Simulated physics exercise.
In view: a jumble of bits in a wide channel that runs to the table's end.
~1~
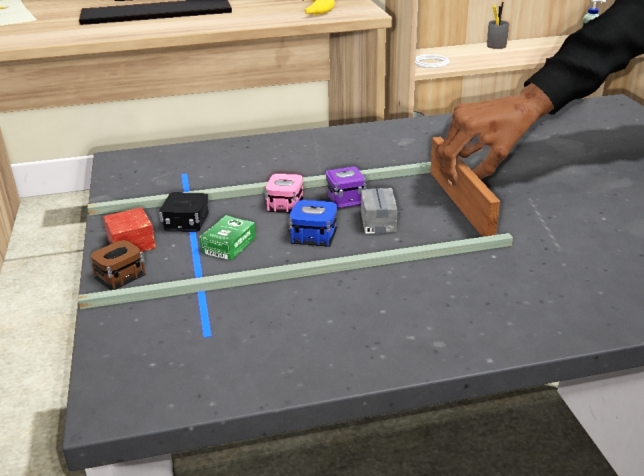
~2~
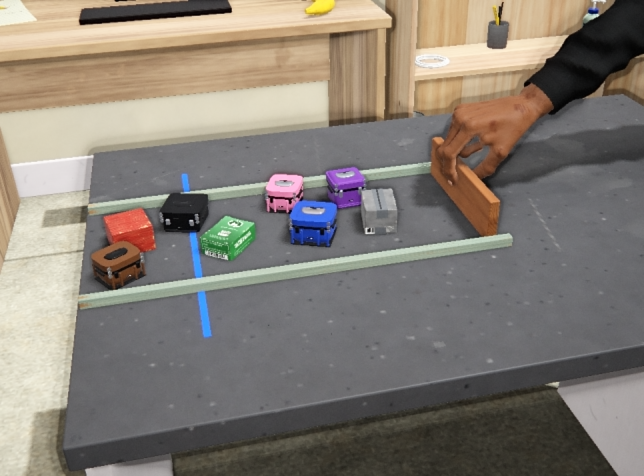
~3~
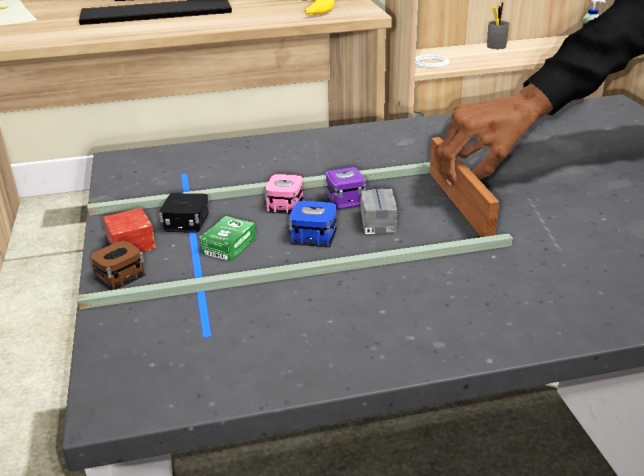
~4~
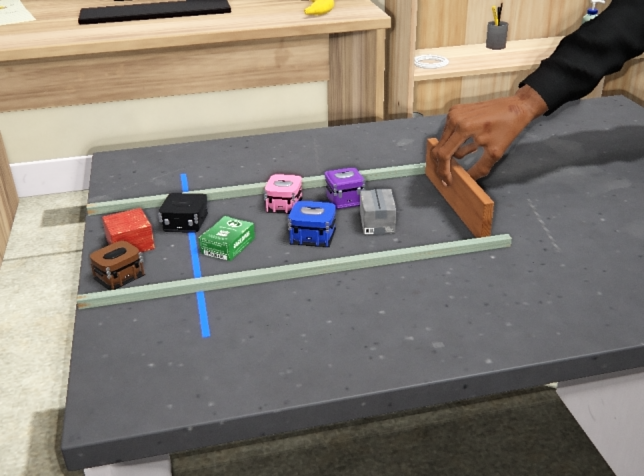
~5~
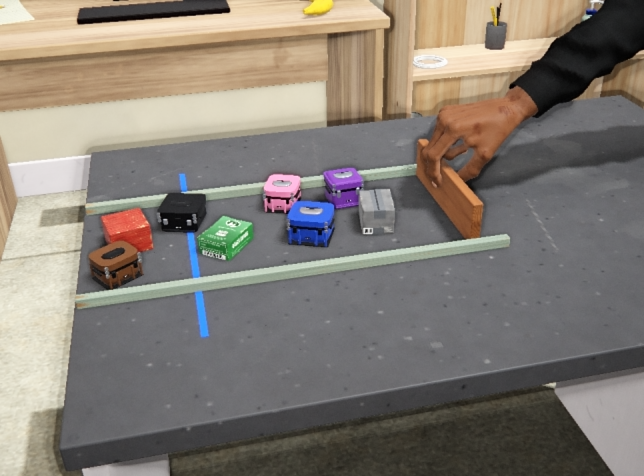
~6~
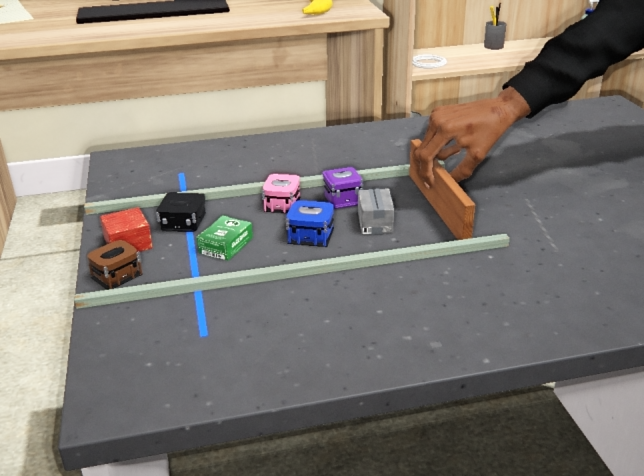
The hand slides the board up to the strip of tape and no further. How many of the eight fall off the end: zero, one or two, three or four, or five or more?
The number that fall off is one or two.
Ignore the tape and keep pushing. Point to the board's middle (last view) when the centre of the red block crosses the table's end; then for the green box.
For the red block at (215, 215), for the green box at (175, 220).
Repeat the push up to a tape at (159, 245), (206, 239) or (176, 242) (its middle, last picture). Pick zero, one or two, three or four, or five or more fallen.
In that order: Three or four; 1 or 2; 1 or 2.
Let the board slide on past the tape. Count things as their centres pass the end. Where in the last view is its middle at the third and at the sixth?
About (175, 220), then (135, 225).
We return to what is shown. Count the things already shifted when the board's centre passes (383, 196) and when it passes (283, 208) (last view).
The counts are 1 and 5.
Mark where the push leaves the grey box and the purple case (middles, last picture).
The grey box at (174, 239), the purple case at (170, 209).
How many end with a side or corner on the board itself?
In contact: 2.
Soon after, none off yet; brown case at rest near (115, 265); red block at rest near (126, 232); black case at rest near (182, 213).
In the end, the number that fall off is one or two; gone, red block and brown case.
